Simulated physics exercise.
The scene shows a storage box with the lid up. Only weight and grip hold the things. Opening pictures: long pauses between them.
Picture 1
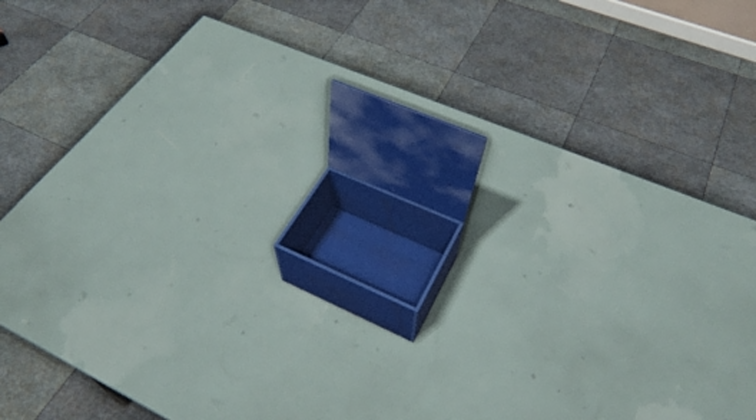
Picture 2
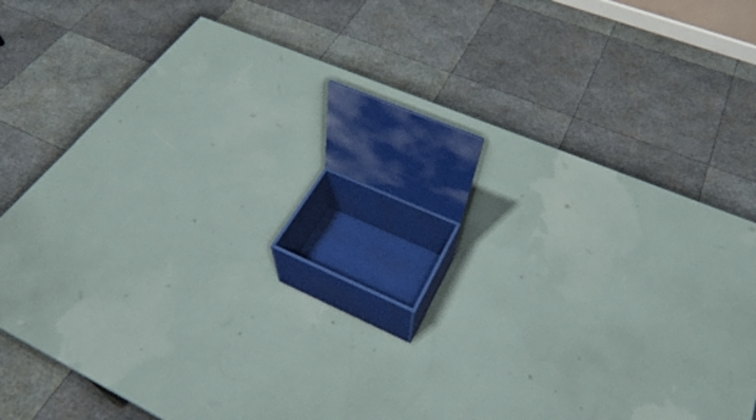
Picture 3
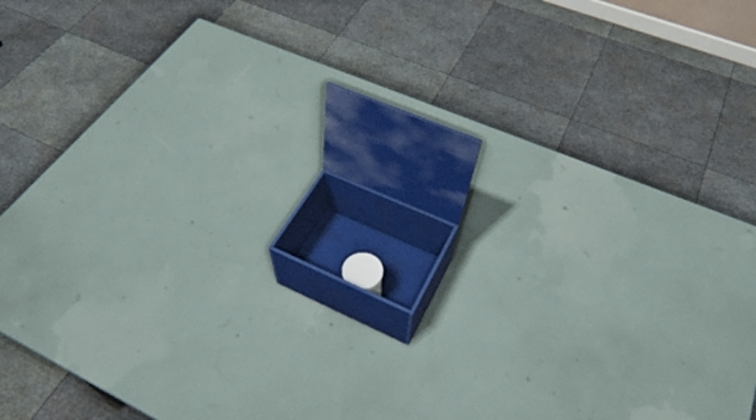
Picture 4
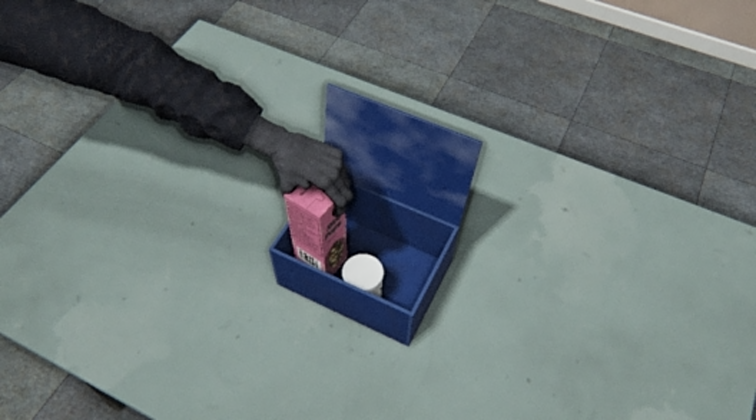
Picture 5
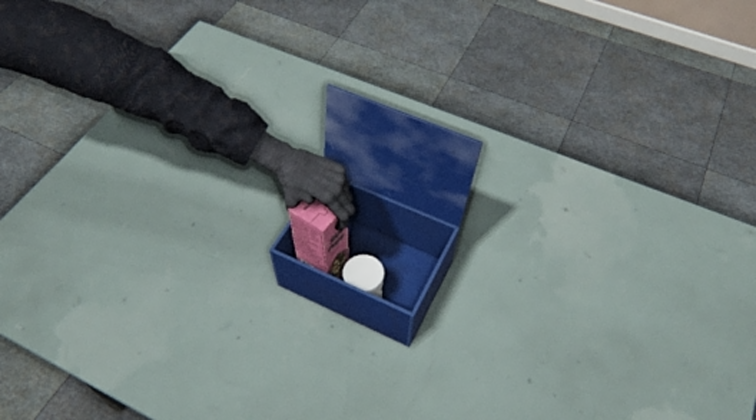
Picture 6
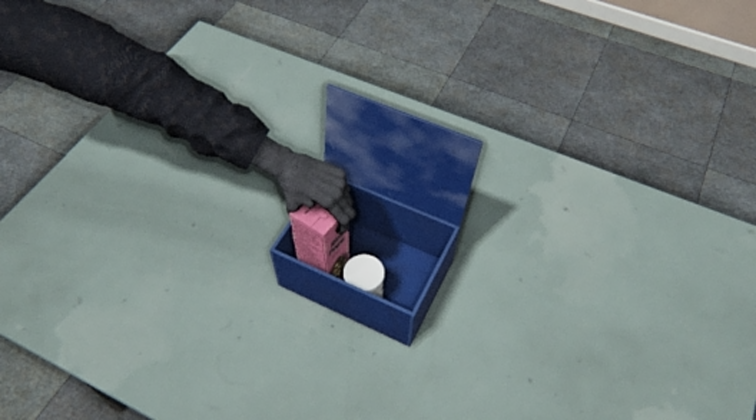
An open blue box sat empty on a pale green table, then a white tin appeared inside, and a dark-gloved hand reached in from the left and lowered a pink carton beside it.
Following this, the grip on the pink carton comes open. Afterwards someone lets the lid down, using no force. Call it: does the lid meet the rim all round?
No, the lid is held open.
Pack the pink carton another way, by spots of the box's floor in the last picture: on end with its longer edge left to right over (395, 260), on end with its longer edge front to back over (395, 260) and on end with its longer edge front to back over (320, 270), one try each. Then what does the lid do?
Try one: The lid remains open; try two: It remains open; try three: It remains open.
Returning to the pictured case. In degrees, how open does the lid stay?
Around 45 degrees.
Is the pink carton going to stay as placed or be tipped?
Once everything settles, the pink carton keeps its original angle.
Then, 1.00 s after the last picture, lid starting down.
Then, 1.30 s after the last picture, lid 75° above the rim.
Then, 1.50 s after the last picture, lid 63° above the rim.
Then, 1.70 s after the last picture, lid 49° above the rim.
At rest, lid 43° above the rim; both in place. Seen from the same camera at the end, pink carton near (322, 245).
